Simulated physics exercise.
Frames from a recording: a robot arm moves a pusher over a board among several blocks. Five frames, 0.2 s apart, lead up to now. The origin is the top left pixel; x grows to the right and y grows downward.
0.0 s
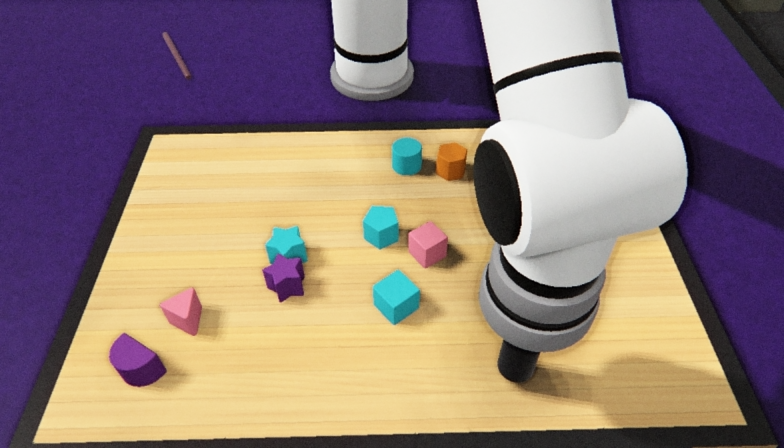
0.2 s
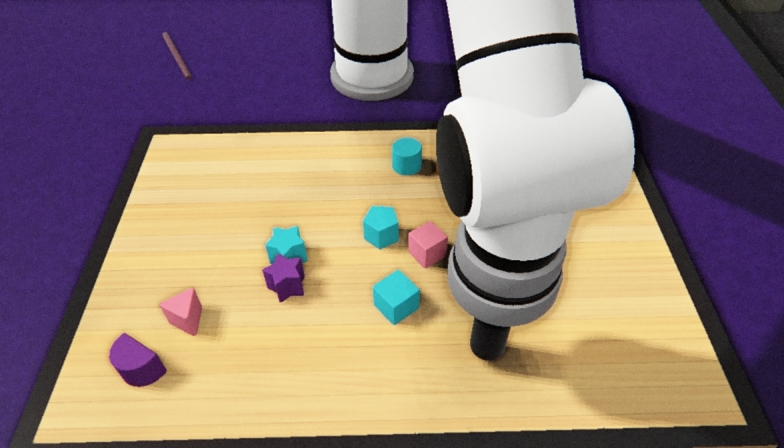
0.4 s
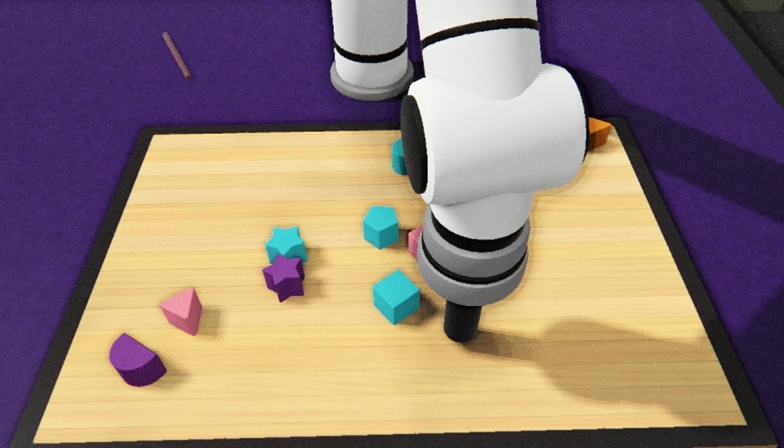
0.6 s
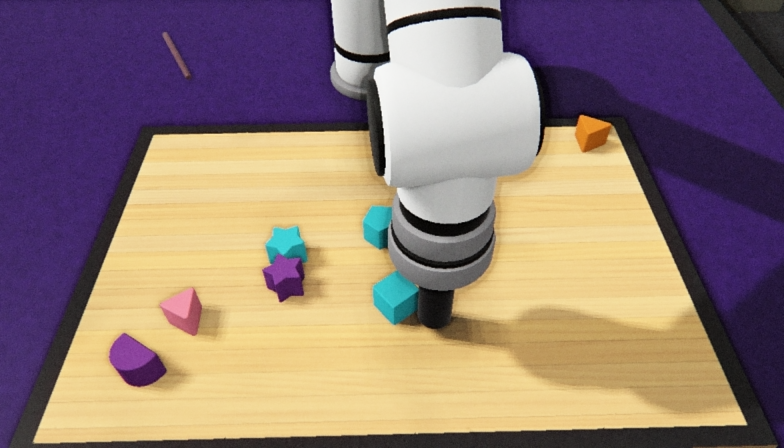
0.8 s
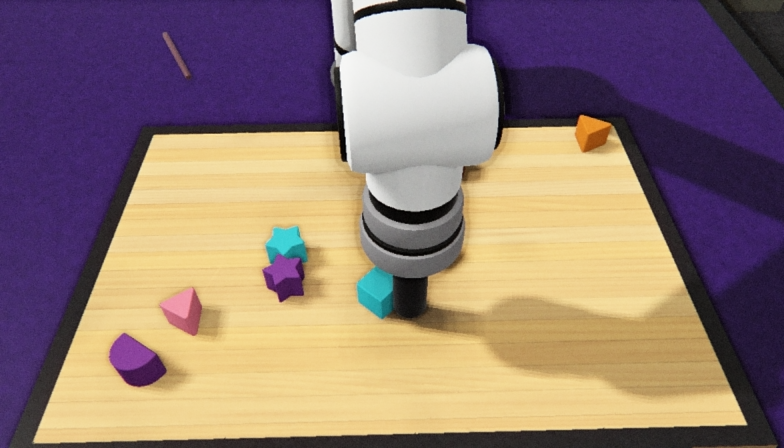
A robot arm moves left across the board and nudges a turquoise block leftward.
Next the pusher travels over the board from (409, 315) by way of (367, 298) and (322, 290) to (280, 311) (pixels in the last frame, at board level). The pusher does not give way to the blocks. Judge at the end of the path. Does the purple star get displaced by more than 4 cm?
No.
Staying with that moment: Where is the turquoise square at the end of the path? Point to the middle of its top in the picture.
Roughly at (296, 251).
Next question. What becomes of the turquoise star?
The turquoise star will not stay where it is.
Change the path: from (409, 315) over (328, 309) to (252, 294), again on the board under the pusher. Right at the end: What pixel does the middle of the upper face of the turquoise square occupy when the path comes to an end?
Answer: (339, 264).
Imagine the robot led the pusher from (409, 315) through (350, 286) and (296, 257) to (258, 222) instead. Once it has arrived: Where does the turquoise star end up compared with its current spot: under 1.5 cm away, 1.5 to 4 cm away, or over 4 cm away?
It shifts by more than 4 cm.
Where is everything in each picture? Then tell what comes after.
In the first picture, lower end of the pusher at (515, 368), tops of blocks, purple star at (283, 268), turquoise star at (285, 238), turquoise square at (396, 288), pink square at (429, 235).
In the second picture, pusher at (487, 347), blocks as before.
In the third picture, pusher at (460, 330), blocks as before.
In the fourth picture, pusher at (434, 317), blocks as before.
In the fifth picture, pusher at (410, 306), purple star at (283, 268), turquoise star at (285, 238), turquoise square at (380, 282), pink square hidden.
What follows on the original path. One third of the way, pusher at (365, 289); turquoise square at (336, 265).
Two thirds of the way, pusher at (320, 282); purple star at (268, 268), turned 35° anticlockwise; turquoise star at (278, 233); turquoise square at (299, 252), turned 15° clockwise.
At the end, pusher at (278, 303); purple star at (263, 269), turned 15° anticlockwise; turquoise star at (277, 232); turquoise square at (296, 251), turned 20° clockwise; pink square not moved.
